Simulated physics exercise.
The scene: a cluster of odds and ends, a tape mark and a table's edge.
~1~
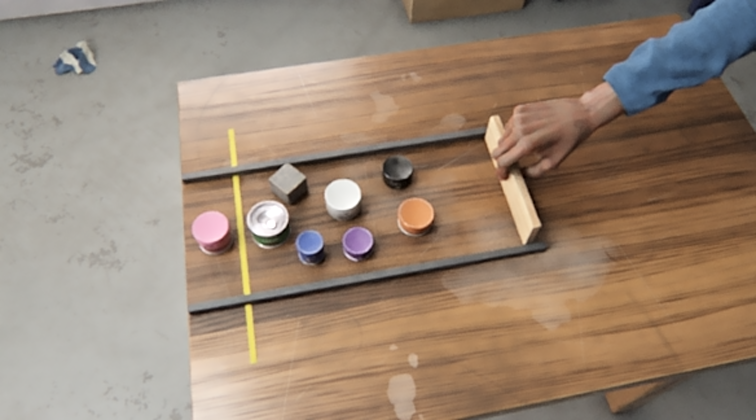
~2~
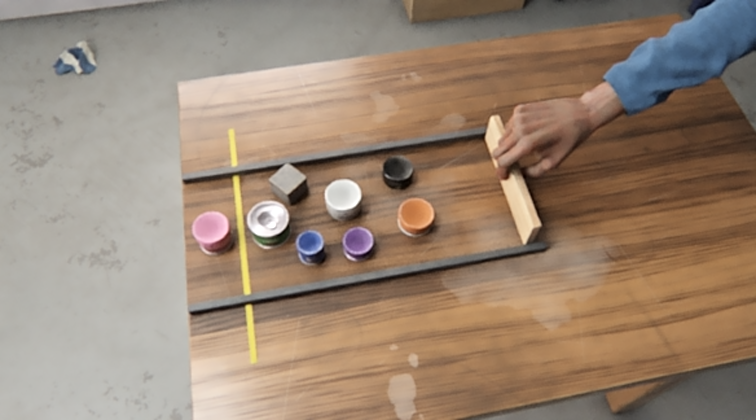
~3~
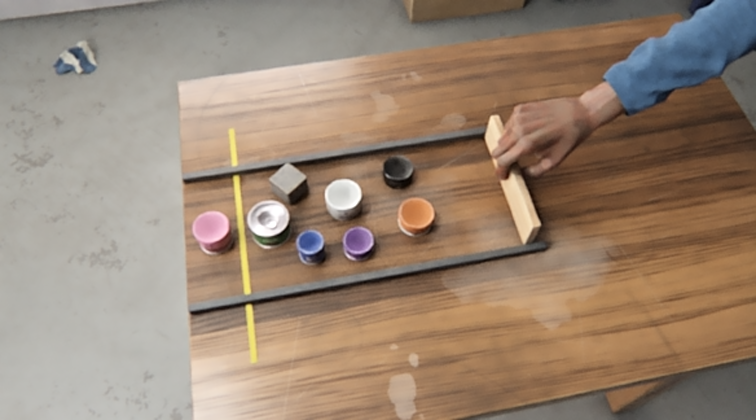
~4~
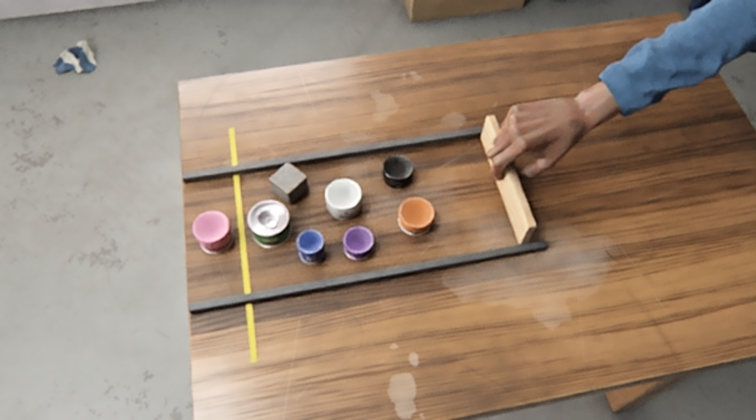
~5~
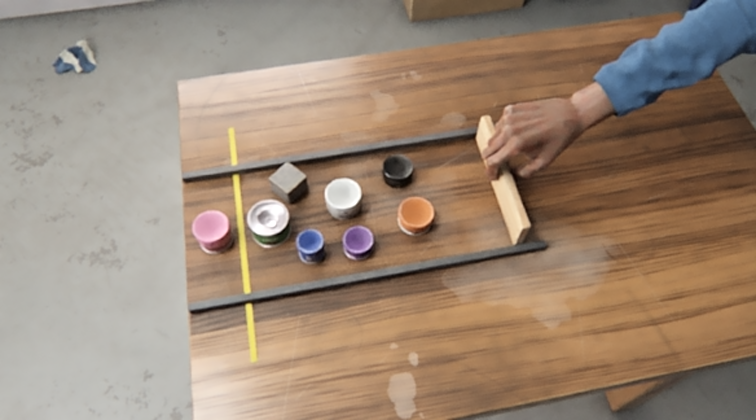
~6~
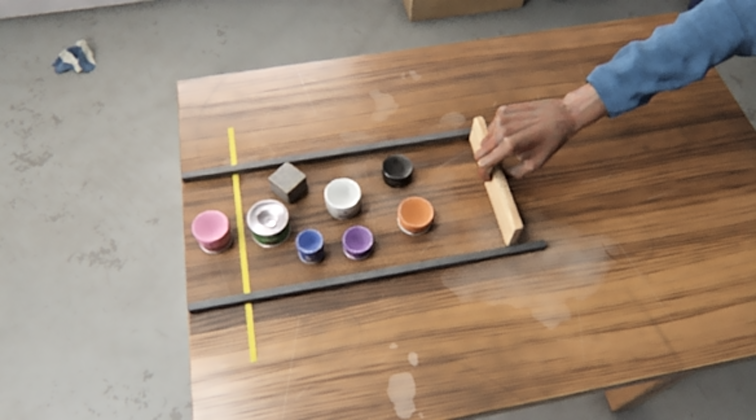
On a wooden table, a hand slides an upright board slightly left between dark rails toward small pots, which stay still.
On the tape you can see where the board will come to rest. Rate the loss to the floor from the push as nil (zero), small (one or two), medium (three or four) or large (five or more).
The loss is small.
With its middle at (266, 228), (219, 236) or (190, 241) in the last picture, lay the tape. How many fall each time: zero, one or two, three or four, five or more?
One to two; three or four; 5 or more.
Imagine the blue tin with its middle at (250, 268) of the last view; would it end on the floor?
It keeps its place.
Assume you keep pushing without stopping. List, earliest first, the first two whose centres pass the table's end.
Order: Pink pot first, green pot second.
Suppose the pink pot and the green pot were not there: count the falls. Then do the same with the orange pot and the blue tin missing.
The first count is 0 and the second is 1.
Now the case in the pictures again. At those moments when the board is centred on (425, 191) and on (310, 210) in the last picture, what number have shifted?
The number moved is 1 and then 7.
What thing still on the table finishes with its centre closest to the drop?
Green pot.
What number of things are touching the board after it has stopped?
4 end up touching it.
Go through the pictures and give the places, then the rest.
The first frame shows pink pot (213, 233); green pot (270, 225); grey block (289, 184); board (511, 179); tape (241, 233).
The second frame shows green pot (270, 225); purple pot (358, 244).
The third frame shows grey block (289, 184); board (511, 178).
The fourth frame shows pink pot (214, 233); blue tin (311, 247).
The fifth frame shows green pot (270, 224); orange pot (416, 216).
The sixth frame shows pink pot (213, 232); green pot (269, 224); grey block (288, 183); board (494, 180); tape (241, 232).
Early on, none off yet; pink pot at rest near (213, 232); green pot at rest near (269, 224); grey block at rest near (288, 183).
A while later, none off yet; pink pot travelled about its own width near (190, 236); green pot travelled about its own width near (228, 232); grey block travelled well along near (233, 198).
Finally, the number that fall off is one or two; lost, pink pot.
